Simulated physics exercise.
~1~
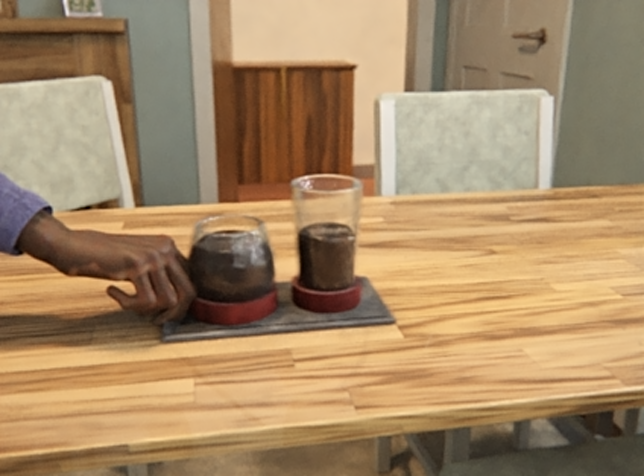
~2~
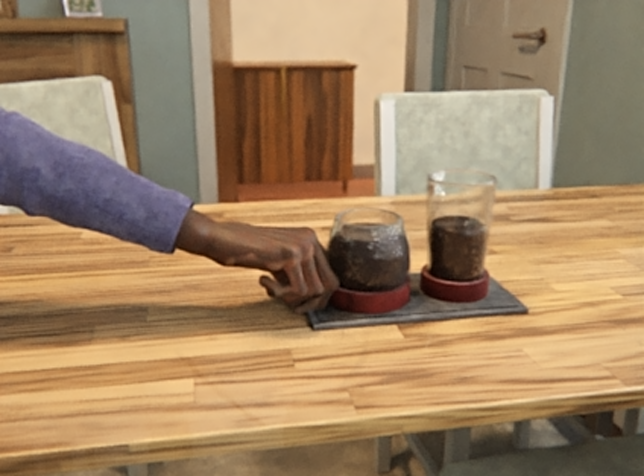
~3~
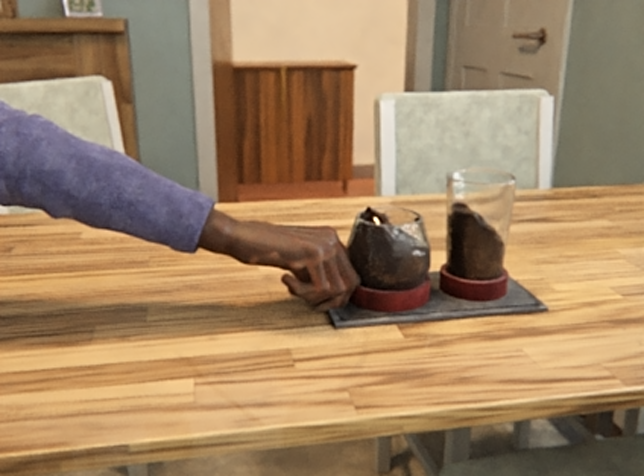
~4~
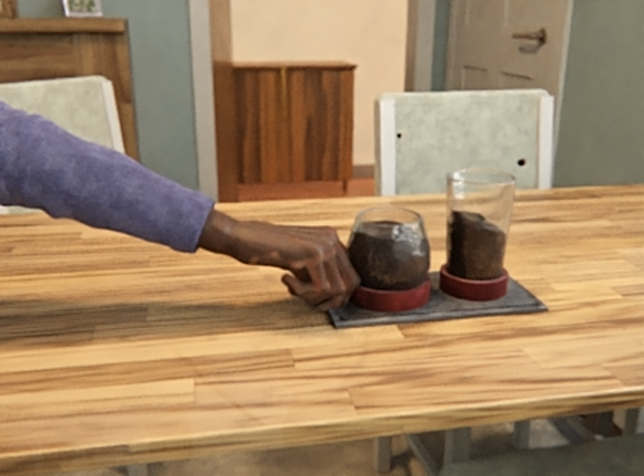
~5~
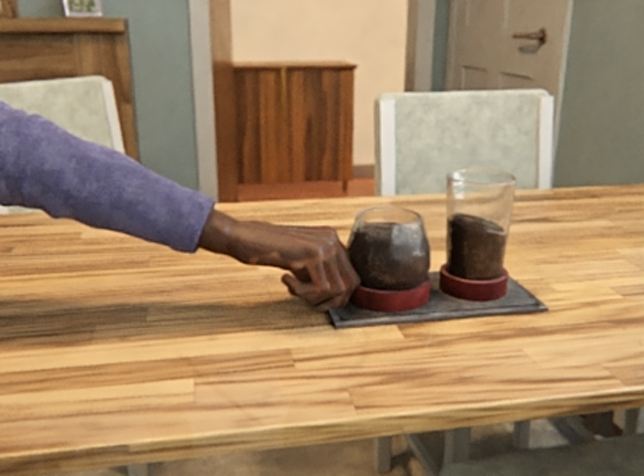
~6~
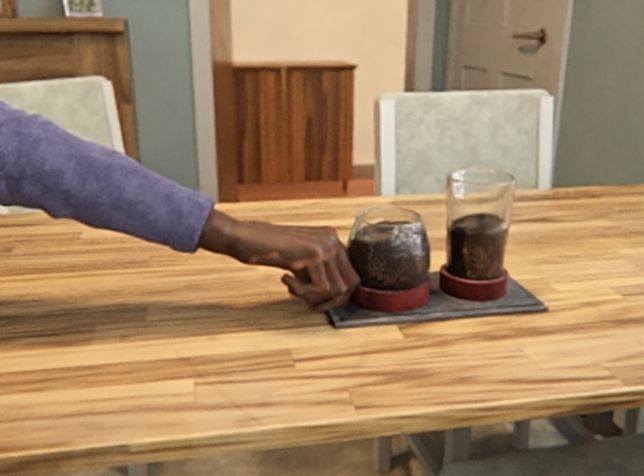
A dark tray carrying a round-bellied glass and a slim glass, both partly filled with dark coffee, slides right across a wooden table, guided by a hand. It stops, the coffee surging up inside both glasses before settling, and the hand stays at the tray's left end.
